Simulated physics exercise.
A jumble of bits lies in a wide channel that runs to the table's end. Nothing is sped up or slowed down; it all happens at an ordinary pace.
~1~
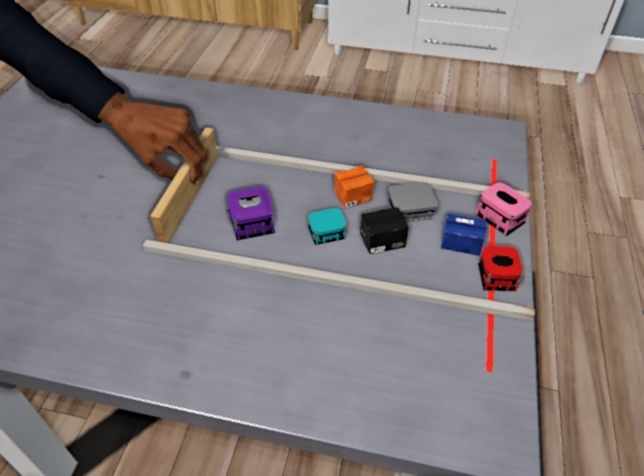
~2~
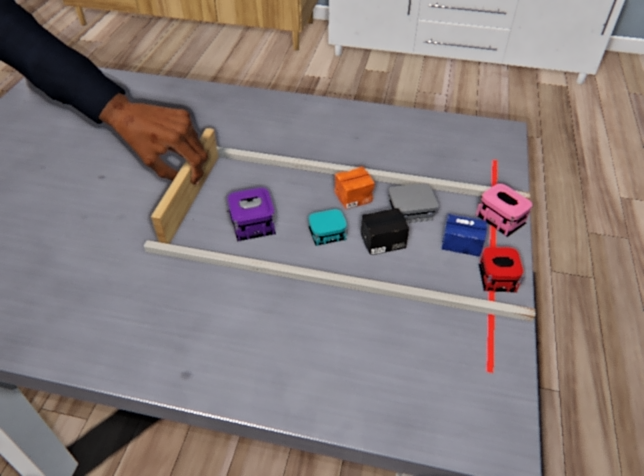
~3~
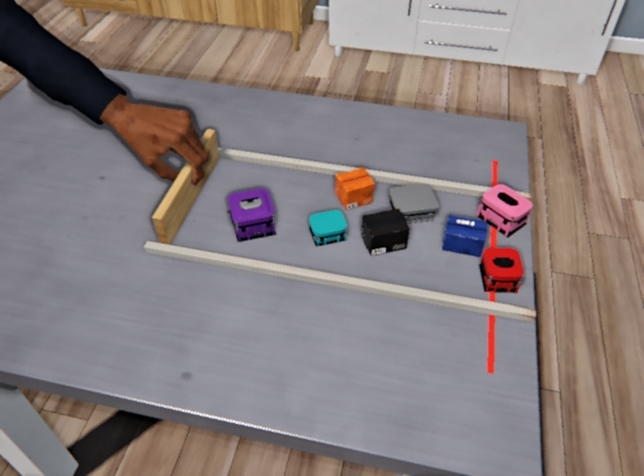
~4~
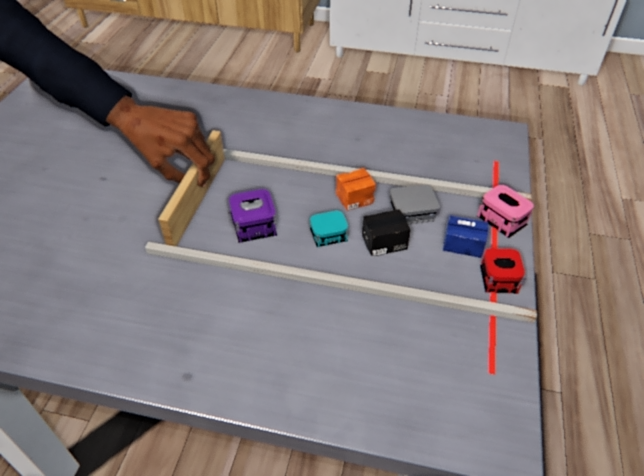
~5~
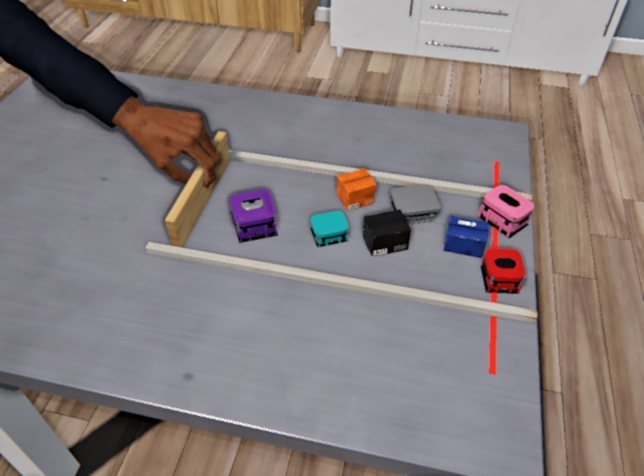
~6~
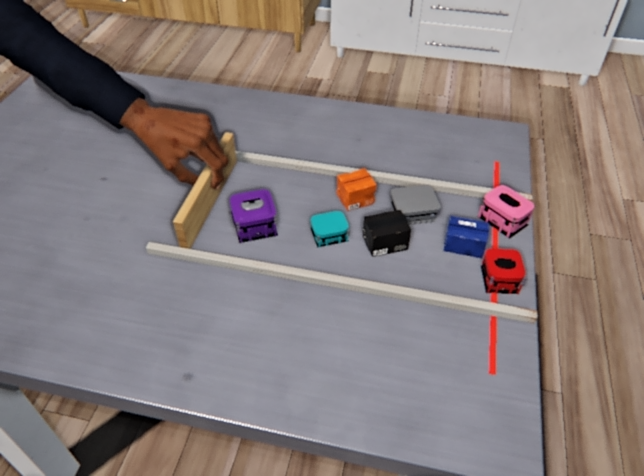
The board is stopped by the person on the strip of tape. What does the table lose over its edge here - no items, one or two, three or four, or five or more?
It loses five or more items.
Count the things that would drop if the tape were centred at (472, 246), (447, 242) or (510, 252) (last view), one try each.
It would be 4, then 4, then 6.
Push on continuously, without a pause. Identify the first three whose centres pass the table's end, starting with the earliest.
Order, earliest first: The red case; the pink case; the black box.
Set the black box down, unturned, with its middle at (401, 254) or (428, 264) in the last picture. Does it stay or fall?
Taking the two spots in turn, it gets knocked off and then gets knocked off.
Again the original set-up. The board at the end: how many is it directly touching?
That number would be 2.
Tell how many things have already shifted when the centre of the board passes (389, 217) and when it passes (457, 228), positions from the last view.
At the one place 7, at the other 8.
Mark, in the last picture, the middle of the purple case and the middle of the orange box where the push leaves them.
In the last picture, roughly (520, 266) and (515, 219).
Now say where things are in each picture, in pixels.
Pink case (504, 208); red case (500, 269); blue box (464, 234); board (188, 183); tape (492, 247), in the first picture.
Red case (500, 270); turquoise case (328, 228), in the second picture.
Blue box (464, 236); orange box (355, 189), in the third picture.
Pink case (506, 210); purple case (253, 215), in the fourth picture.
Red case (502, 271); grey case (414, 205), in the fifth picture.
Pink case (506, 211); red case (502, 271); blue box (466, 237); board (208, 189); tape (495, 250), in the sixth picture.
Soon after, none off yet; pink case at rest near (506, 211); red case at rest near (502, 271); blue box at rest near (466, 237).
After that, none off yet; pink case at rest near (506, 211); red case displaced about its own width near (529, 282); blue box displaced about its own width near (513, 245).
In the end, the number that fall off is five or more; gone, turquoise case, black box, grey case, blue box, red case and pink case.
